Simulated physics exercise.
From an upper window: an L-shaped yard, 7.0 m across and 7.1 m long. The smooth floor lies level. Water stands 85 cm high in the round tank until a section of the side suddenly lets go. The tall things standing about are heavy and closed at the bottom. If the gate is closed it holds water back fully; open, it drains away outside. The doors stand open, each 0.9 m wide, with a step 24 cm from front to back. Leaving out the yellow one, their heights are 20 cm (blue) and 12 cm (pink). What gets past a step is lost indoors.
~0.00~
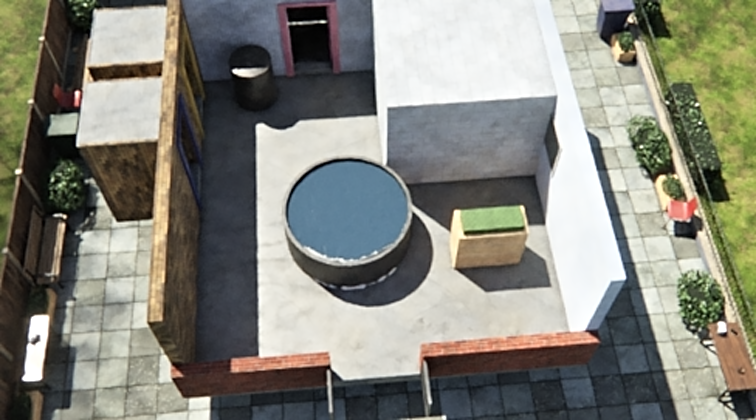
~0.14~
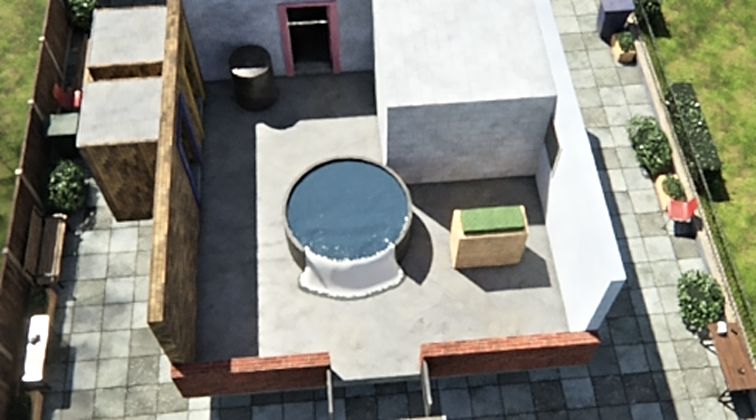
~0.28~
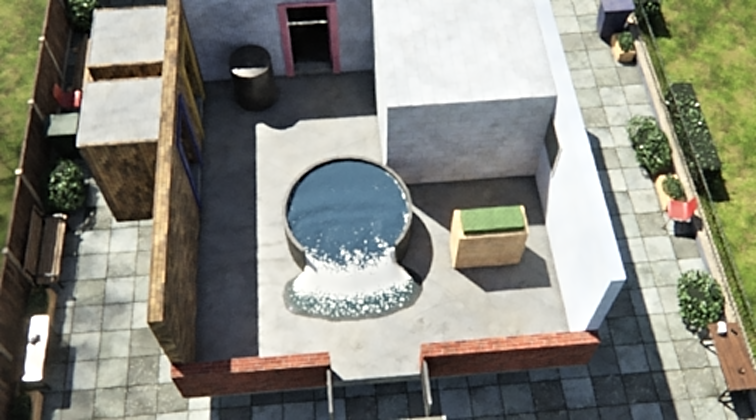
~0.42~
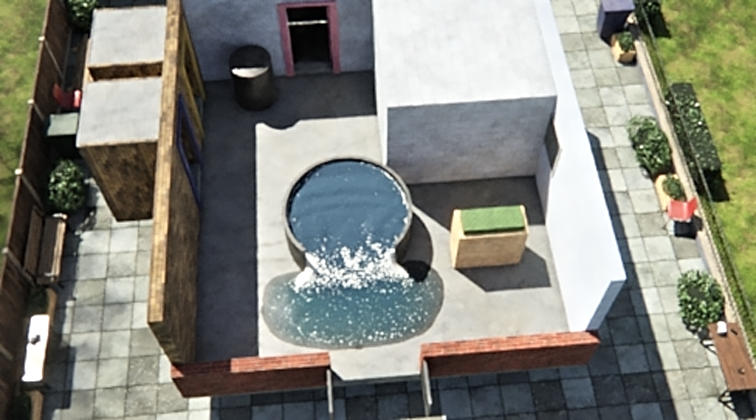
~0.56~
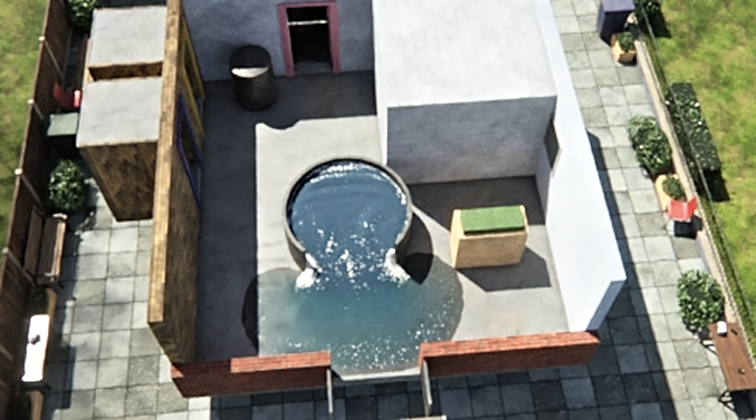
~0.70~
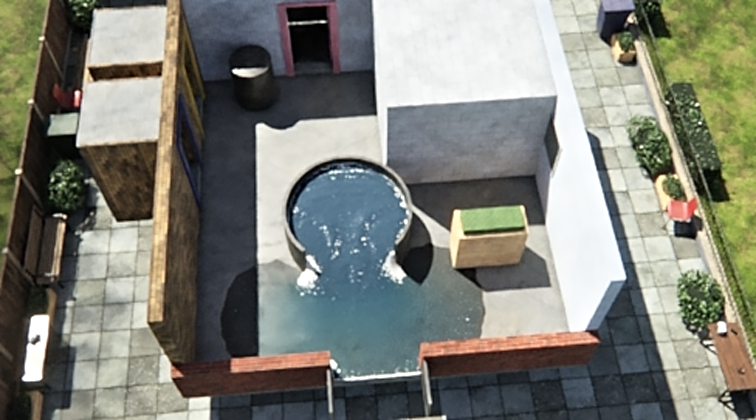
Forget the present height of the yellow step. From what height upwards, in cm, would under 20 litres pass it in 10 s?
It would have to be roughly 7 cm high.
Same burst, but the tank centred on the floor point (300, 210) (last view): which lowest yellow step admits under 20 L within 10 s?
Then roughly 11.0 cm.
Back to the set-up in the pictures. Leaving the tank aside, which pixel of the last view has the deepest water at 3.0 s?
Near (195, 379).
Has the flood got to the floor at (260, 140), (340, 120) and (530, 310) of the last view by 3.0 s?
In turn: Still dry, not reached, under water.
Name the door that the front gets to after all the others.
Last comes the pink one.
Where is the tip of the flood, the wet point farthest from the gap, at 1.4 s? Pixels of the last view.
Near (567, 348).
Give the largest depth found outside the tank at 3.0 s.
Up to some 32 cm.
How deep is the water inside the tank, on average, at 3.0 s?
About 22 cm.
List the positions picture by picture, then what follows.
Still water, 85 cm deep, in the round tank at (347, 210); the yellow door at (194, 87) is dry, in the first frame.
The front is at (304, 288), 0.3 m from the gap at (352, 276); 0.4 m2 of floor is wet, 85 cm left at the back, in the second frame.
The gap is at (352, 278), the front 0.8 m out at (292, 308); the back of the round tank holds 85 cm, in the third frame.
The gap is at (352, 280), the front 1.4 m out at (287, 338); the back of the round tank holds 83 cm, in the fourth frame.
The front is at a hidden place, 1.9 m from the gap at (352, 280); 6.9 m2 of floor is wet, 74 cm left at the back, in the fifth frame.
The gap is at (352, 280), the front 2.3 m out at a hidden place; the back of the round tank holds 71 cm; the yellow door at (194, 87), 5.3 m from the gap, is still 4.1 m from the nearest water, in the sixth frame.
After 1.4 s water covers 30 % of the floor, deepest (46 cm) near (195, 379); it has not reached the yellow door.
After 3.0 s water covers 50 % of the floor, deepest (32 cm) near (195, 379); it has not reached the yellow door.
After 10.0 s water covers 100 % of the floor, deepest (11 cm) near (381, 162); 7 cm at the yellow door, 0 litres in over its 19 cm step.
At the yellow door as built, the water arrived by 3.8 s and peaked near 12 cm at 7.4 s.
Run again over the same 10 s with other heights there, 29 litres in over 6 cm, 8 litres over 8.5 cm. The limit of 20 litres is kept from about 7 cm up.
